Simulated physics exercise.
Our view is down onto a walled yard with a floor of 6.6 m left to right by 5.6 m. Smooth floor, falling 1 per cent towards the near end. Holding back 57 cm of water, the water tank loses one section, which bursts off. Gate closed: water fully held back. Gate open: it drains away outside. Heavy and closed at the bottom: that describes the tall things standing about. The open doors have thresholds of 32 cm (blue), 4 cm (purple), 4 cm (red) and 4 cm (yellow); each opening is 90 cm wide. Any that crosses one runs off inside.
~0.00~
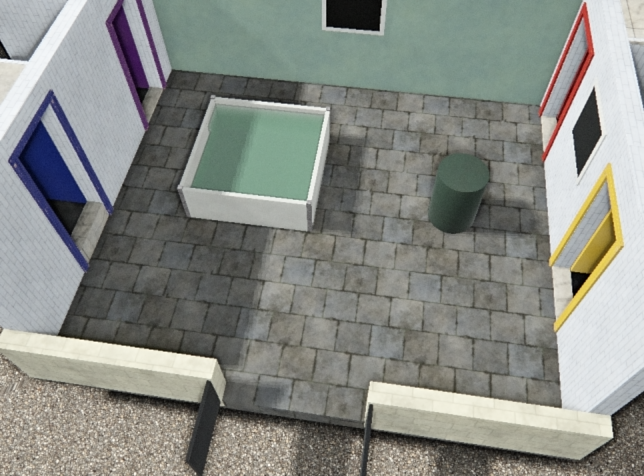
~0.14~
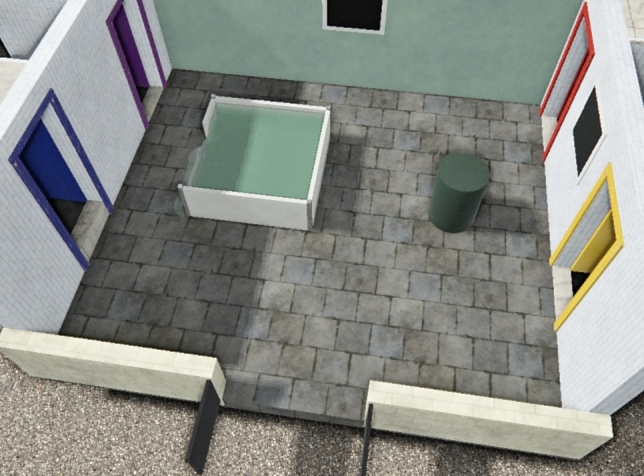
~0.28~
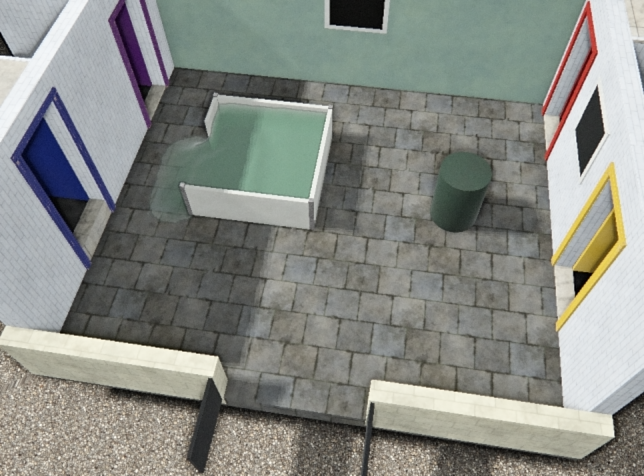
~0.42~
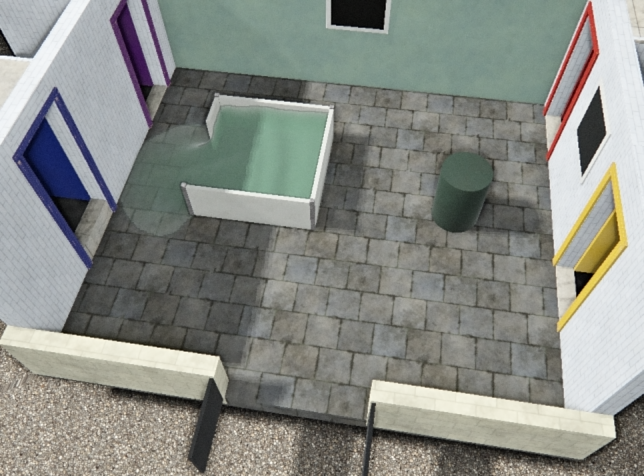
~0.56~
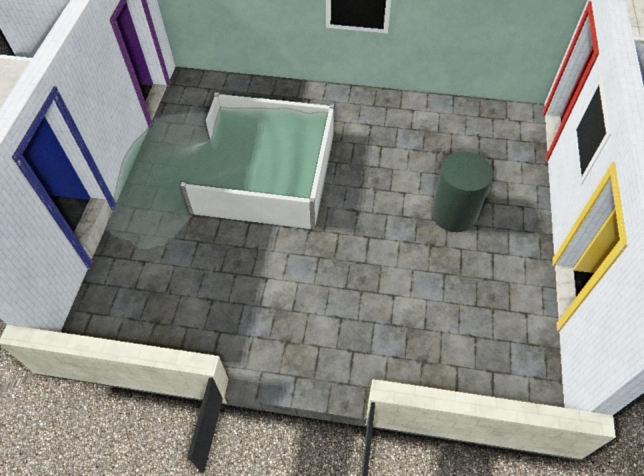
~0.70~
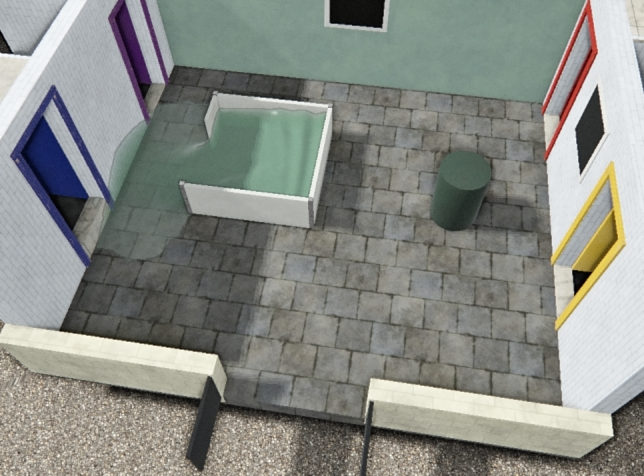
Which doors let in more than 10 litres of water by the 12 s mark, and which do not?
By then, the blue door does not, the purple door lets in more than that, the red door lets in more than that, the yellow door lets in more than that.
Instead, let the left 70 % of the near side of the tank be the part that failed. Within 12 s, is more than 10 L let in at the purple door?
Then purple exceeds it.
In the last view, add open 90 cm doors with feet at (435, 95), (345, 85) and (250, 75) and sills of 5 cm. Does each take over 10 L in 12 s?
Check each in turn: The first fails, the second fails, the third succeeds.
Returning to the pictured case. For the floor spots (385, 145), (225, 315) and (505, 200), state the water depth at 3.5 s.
0, 7 and 0 cm, respectively.
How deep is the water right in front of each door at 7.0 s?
In cm: Blue 7, purple 6, red 7, yellow 7.
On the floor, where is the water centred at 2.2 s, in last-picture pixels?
It lies at roughly (197, 187) in pixels.
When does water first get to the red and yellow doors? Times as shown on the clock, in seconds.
Red: 5.0 s; yellow: 5.0 s.
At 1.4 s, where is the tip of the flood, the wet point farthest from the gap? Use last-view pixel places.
That's around (57, 338) in the last picture.
After 1.4 s water covers 15 % of the floor and is deepest (42 cm) near (136, 182); blue door 26 cm at the sill, 0 L in, purple door 10 cm at the sill, 4 L in, red door not reached, yellow door not reached.
After 2.2 s water covers 25 % of the floor and is deepest (36 cm) near (52, 350); blue door 22 cm at the sill, 0 L in, purple door 10 cm at the sill, 17 L in, red door not reached, yellow door not reached.
After 3.5 s water covers 45 % of the floor and is deepest (24 cm) near (57, 338); blue door 13 cm at the sill, 0 L in, purple door 7 cm at the sill, 33 L in, red door not reached, yellow door not reached.
After 7.0 s water covers 95 % of the floor and is deepest (12 cm) near (52, 350); blue door 7 cm at the sill, 0 L in, purple door 6 cm at the sill, 61 L in, red door 7 cm at the sill, 10 L in, yellow door 7 cm at the sill, 7 L in.
After 12.0 s water covers 95 % of the floor and is deepest (8 cm) near (422, 407); blue door 4 cm at the sill, 0 L in, purple door 3 cm at the sill, 71 L in, red door 5 cm at the sill, 32 L in, yellow door 7 cm at the sill, 46 L in.
